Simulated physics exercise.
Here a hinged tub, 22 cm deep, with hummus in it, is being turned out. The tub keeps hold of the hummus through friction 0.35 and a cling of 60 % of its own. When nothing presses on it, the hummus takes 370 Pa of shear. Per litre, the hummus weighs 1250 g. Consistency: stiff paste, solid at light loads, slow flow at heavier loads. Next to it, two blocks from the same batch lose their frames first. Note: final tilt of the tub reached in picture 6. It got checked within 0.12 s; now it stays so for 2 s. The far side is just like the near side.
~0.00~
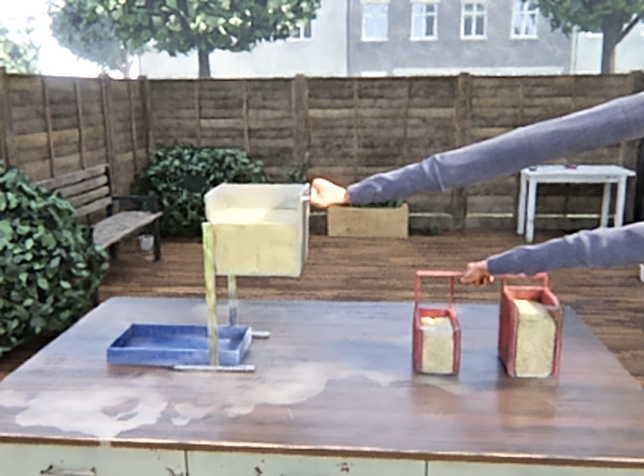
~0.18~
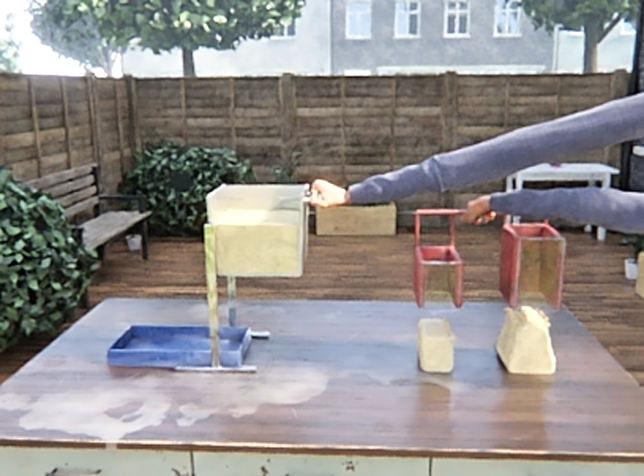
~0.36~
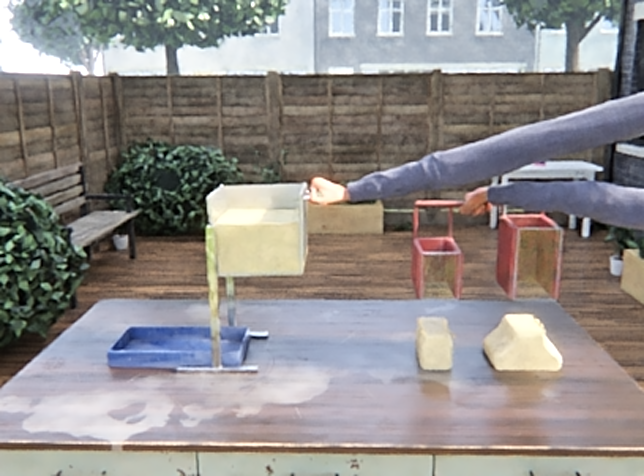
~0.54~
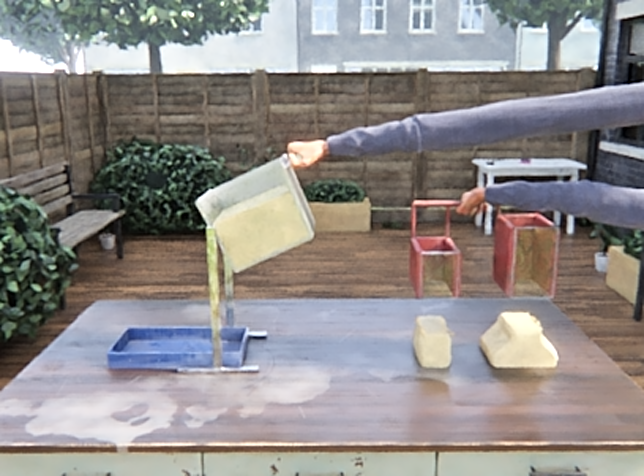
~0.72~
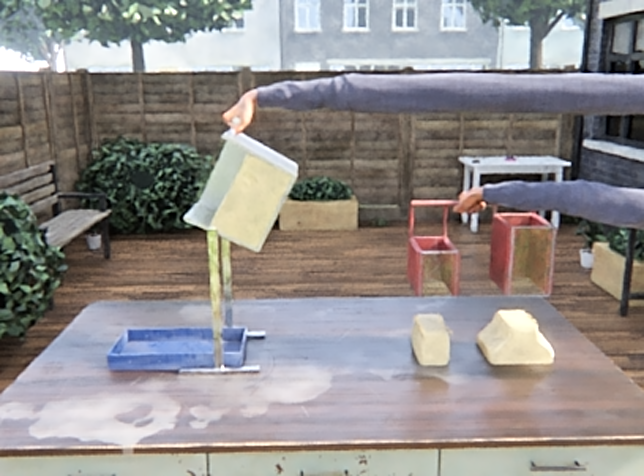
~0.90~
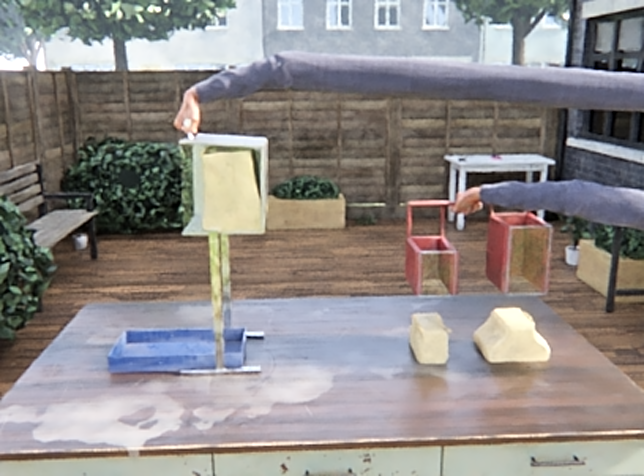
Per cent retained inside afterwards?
Retained: About 51 %.
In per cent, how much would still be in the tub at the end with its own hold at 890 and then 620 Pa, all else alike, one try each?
Roughly 100 % followed by roughly 65 %.
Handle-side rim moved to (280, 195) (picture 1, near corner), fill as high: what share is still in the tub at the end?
It would be near 70 %.
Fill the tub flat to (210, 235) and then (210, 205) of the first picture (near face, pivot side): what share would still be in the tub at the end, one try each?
Respectively 65 percent and 40 percent.
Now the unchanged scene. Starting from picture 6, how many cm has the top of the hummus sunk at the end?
The top ends up some 13 cm below its level in the last picture.
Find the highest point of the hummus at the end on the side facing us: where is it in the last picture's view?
At about (235, 199).
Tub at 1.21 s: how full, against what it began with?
I'd say close to 55 %.
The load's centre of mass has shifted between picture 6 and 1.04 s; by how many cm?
Looks like around 6 cm to me.
By 1.04 s, the tub is at 88 degrees and holds 93 %.
By 1.21 s, the tub is at 88 degrees and holds 57 %.
By 1.38 s, the tub is at 88 degrees and holds 51 %.
By 1.55 s, the tub is at 88 degrees and holds 51 %.
By 2.90 s, at the end, the tub is at 88 degrees and holds 51 %.
